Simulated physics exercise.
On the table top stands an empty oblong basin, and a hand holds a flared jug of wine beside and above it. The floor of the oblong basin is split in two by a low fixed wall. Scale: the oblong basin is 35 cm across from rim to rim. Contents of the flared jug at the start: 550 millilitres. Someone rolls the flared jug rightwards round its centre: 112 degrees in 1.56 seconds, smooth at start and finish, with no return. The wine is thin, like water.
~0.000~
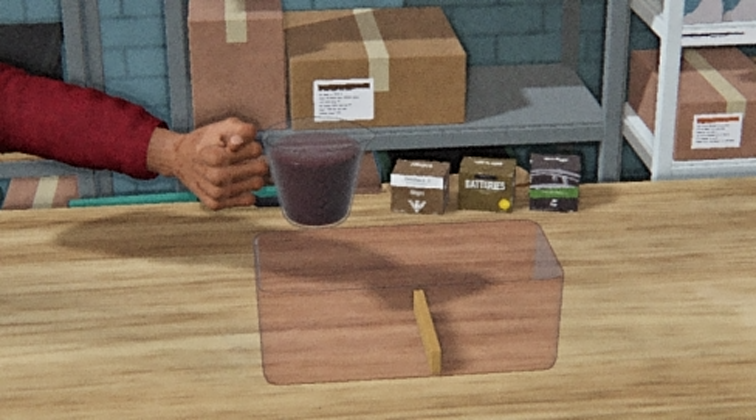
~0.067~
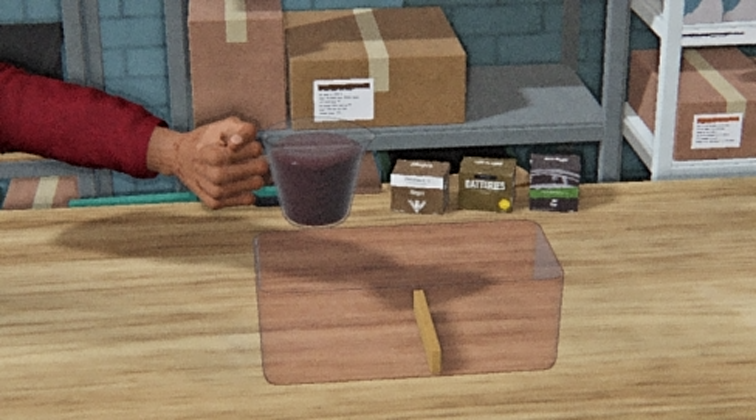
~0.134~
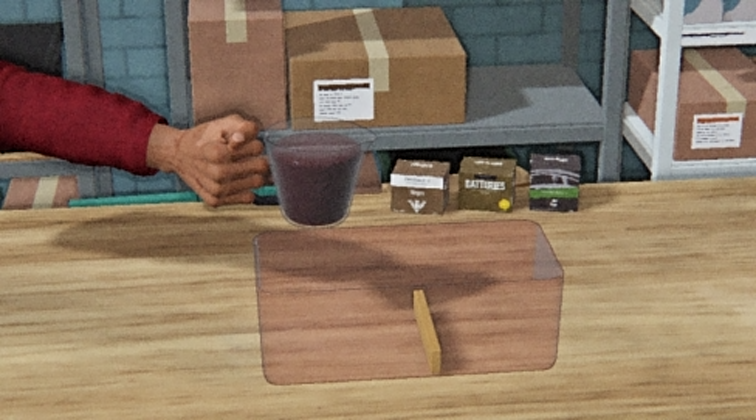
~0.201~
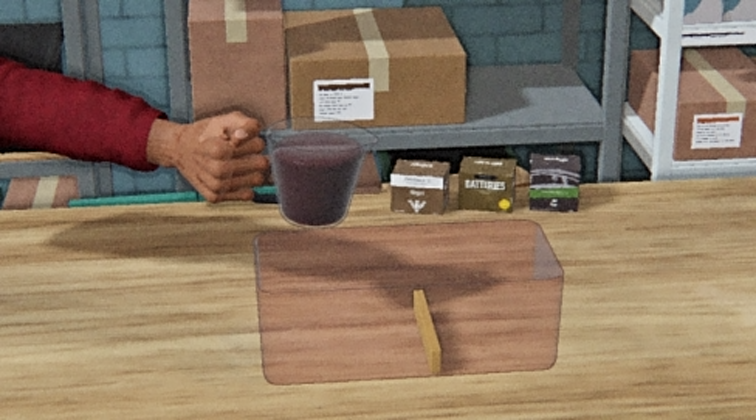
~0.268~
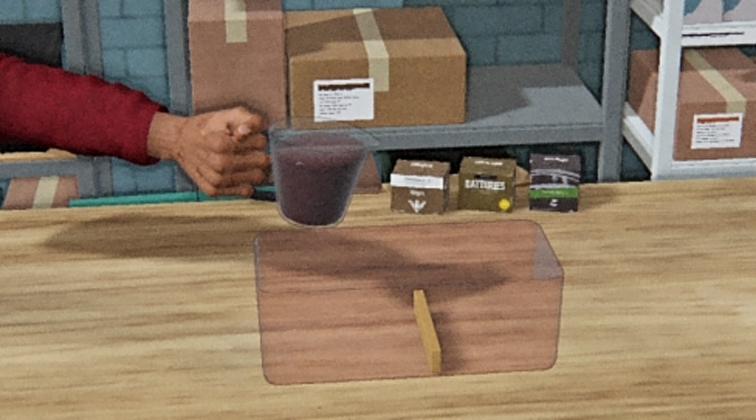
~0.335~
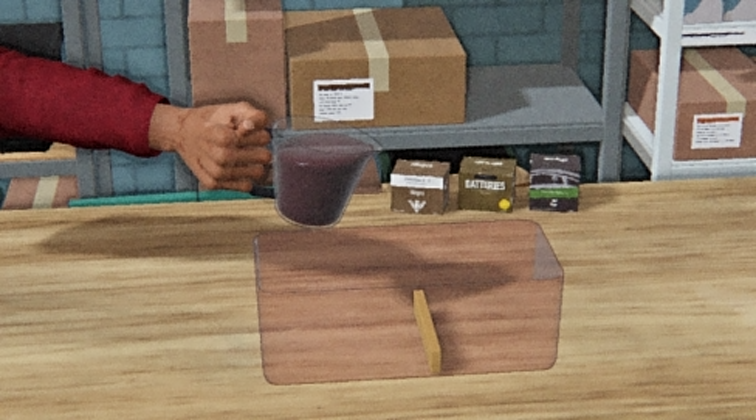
The clip shows a hand holding a flared jug of dark wine above and beside an empty, clear oblong basin on a wooden table, with a low wall inside it; the hand slowly tilts the jug slightly to the right.
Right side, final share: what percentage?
59 per cent.
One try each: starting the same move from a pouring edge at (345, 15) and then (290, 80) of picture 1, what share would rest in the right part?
First 55, then 10 per cent.
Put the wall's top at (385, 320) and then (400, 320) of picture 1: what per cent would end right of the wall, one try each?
95 per cent first, 85 per cent second.
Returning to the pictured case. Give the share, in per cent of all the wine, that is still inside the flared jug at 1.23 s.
8 per cent or so.
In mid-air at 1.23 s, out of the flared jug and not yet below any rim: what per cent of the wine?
Estimate: Around 5 per cent.
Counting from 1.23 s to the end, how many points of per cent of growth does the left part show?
10 %.
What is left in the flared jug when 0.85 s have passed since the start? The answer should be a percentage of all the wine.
Around 64 in a hundred.
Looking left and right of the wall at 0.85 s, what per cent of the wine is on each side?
About 3 left, 16 right.
Then, 0.85 s in, the tilt is 64° and 64 per cent is still to pour, 3 is left of the wall and 16 right of it.
Then, 1.23 s in, the tilt is 100° and 8 per cent is still to pour, 30 is left of the wall and 57 right of it.
Then, 1.63 s in, the tilt is 112° and 0 per cent is still to pour, 41 is left of the wall and 59 right of it.
Then, 2.06 s in, the tilt is 112° and 0 per cent is still to pour, 41 is left of the wall and 59 right of it.
Finally, 41 per cent lies left of the wall, 59 right of it and 0 outside.
